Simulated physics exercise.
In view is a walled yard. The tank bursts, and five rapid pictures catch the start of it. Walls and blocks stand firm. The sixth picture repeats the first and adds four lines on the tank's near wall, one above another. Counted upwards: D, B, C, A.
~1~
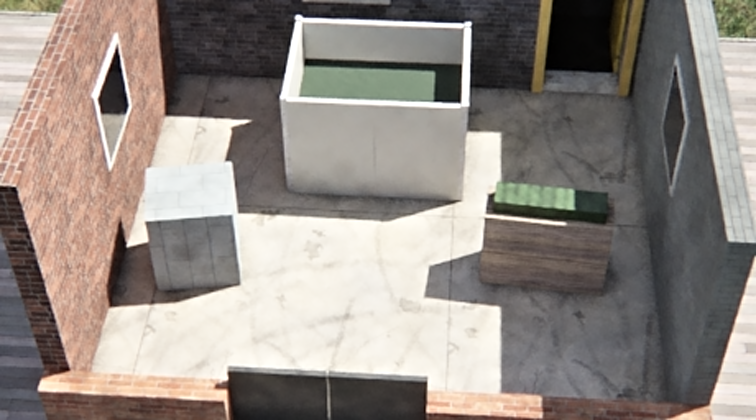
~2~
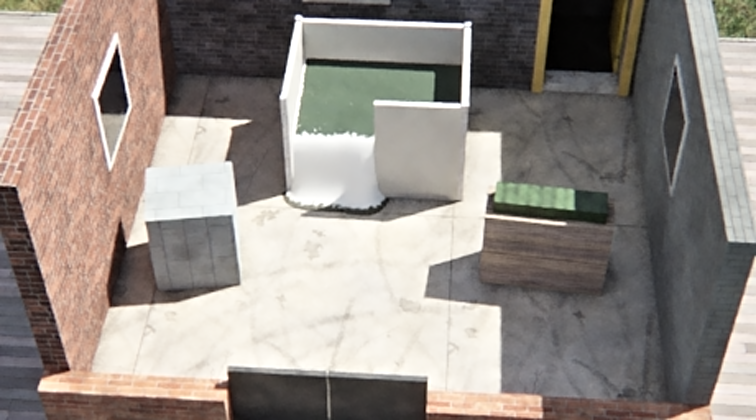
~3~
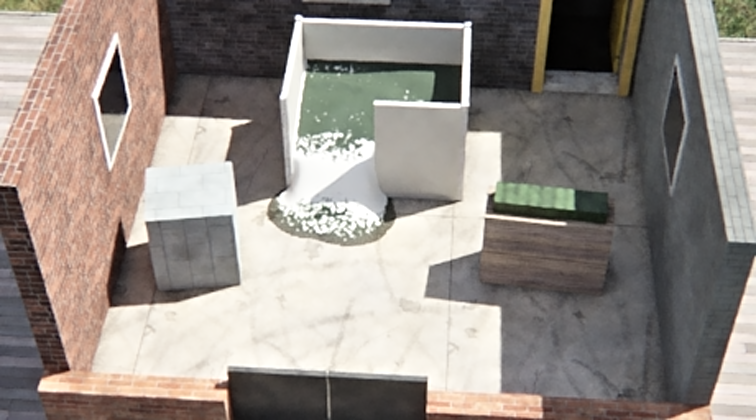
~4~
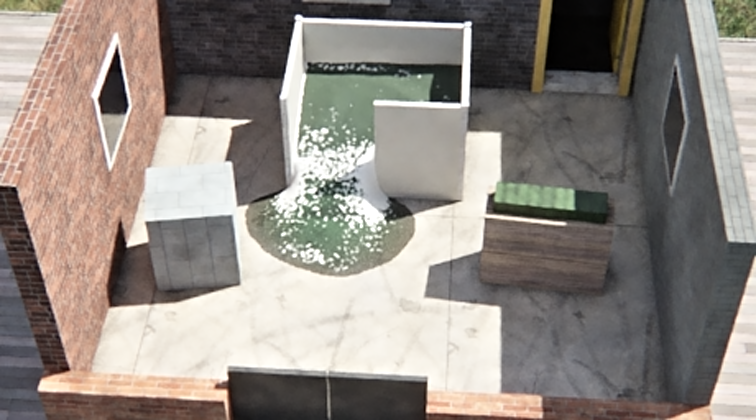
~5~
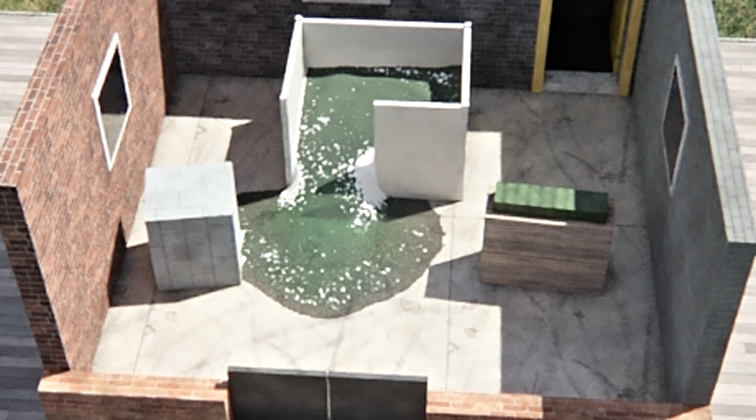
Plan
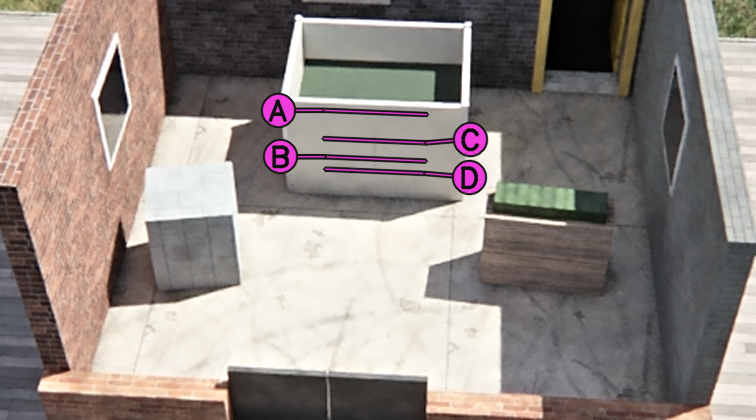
Walled yard with a white tank opening at its front left, green foamy water pouring out and spreading across the pale floor.
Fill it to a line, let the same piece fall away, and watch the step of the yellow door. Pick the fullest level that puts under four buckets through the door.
The limit is C.
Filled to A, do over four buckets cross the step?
Yes.
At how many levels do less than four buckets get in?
Three of the four.
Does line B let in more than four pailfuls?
No, not at all.
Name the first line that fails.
It is A.
On the marked copy, A at (374, 112); B at (375, 158); C at (374, 140); D at (375, 171); from the bottom up D, B, C, A.
For line A, about 8 bucketfuls get in.
For line B, nothing gets over.
For line C, a splash gets over, under a bucket.
For line D, nothing gets over.
